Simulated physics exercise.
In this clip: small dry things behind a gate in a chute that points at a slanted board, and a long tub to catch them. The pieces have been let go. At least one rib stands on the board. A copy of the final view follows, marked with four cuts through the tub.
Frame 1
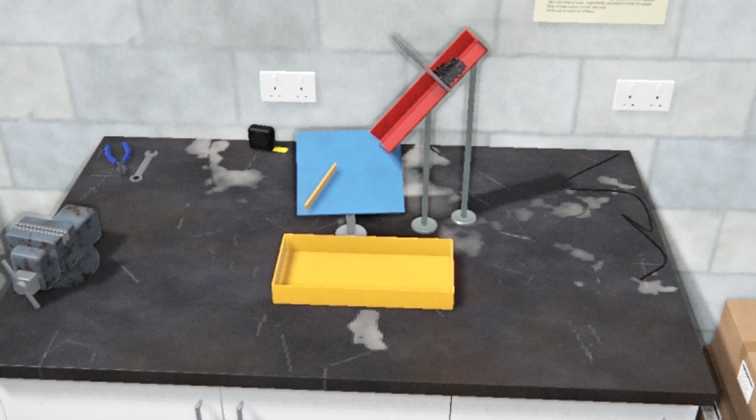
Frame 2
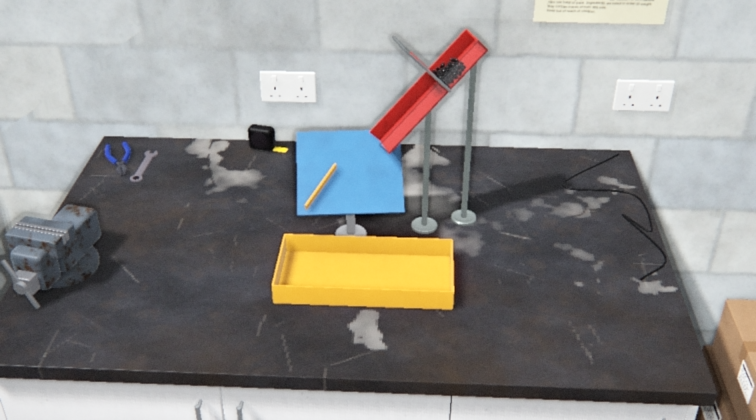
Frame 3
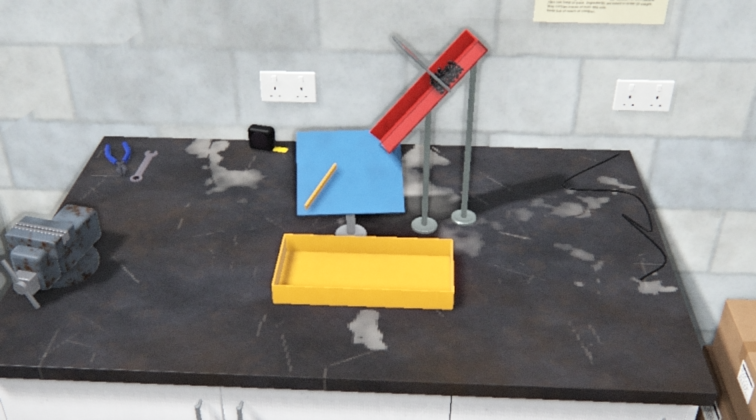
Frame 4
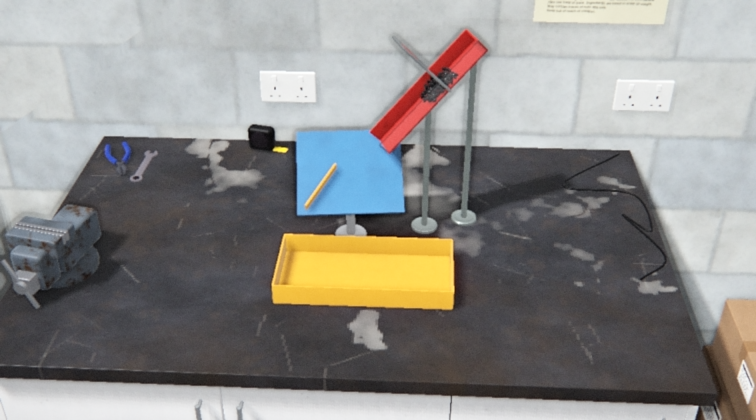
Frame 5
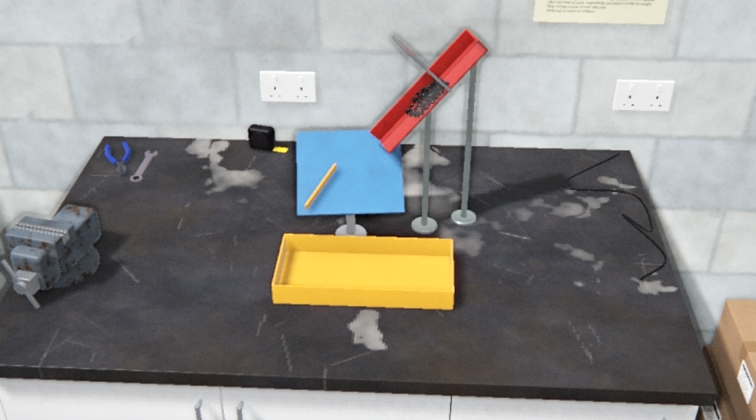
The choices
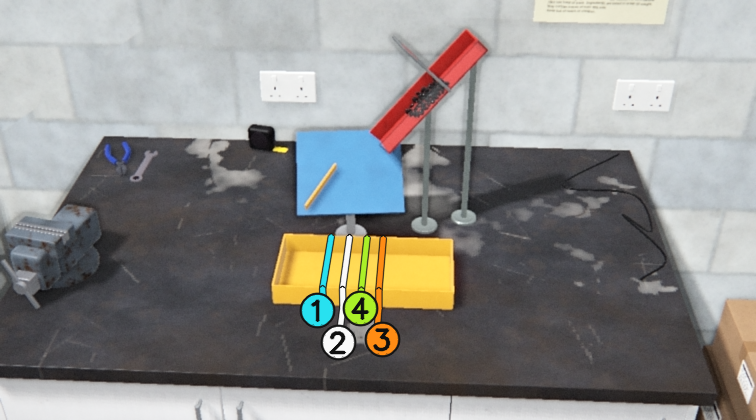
On a dark workbench, black beans start sliding down a sloping red chute above a tilted blue board and empty yellow tub.
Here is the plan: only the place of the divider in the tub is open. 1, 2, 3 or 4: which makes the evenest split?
The answer is line 1.
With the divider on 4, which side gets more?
Left.
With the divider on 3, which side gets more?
The left side.
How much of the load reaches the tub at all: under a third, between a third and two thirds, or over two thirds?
Over two thirds.
On the marked copy, line 1 crosses the front rim at (322, 287); line 2 crosses the front rim at (342, 288); line 3 crosses the front rim at (378, 289); line 4 crosses the front rim at (361, 288).
If 1 is chosen, of what is caught, about two thirds on the left of the divider, about a third on the right.
If 2 is chosen, of what is caught, most on the left of the divider, about a quarter on the right.
If 3 is chosen, of what is caught, all on the left of the divider, none on the right.
If 4 is chosen, of what is caught, nearly all on the left of the divider, a stray few on the right.
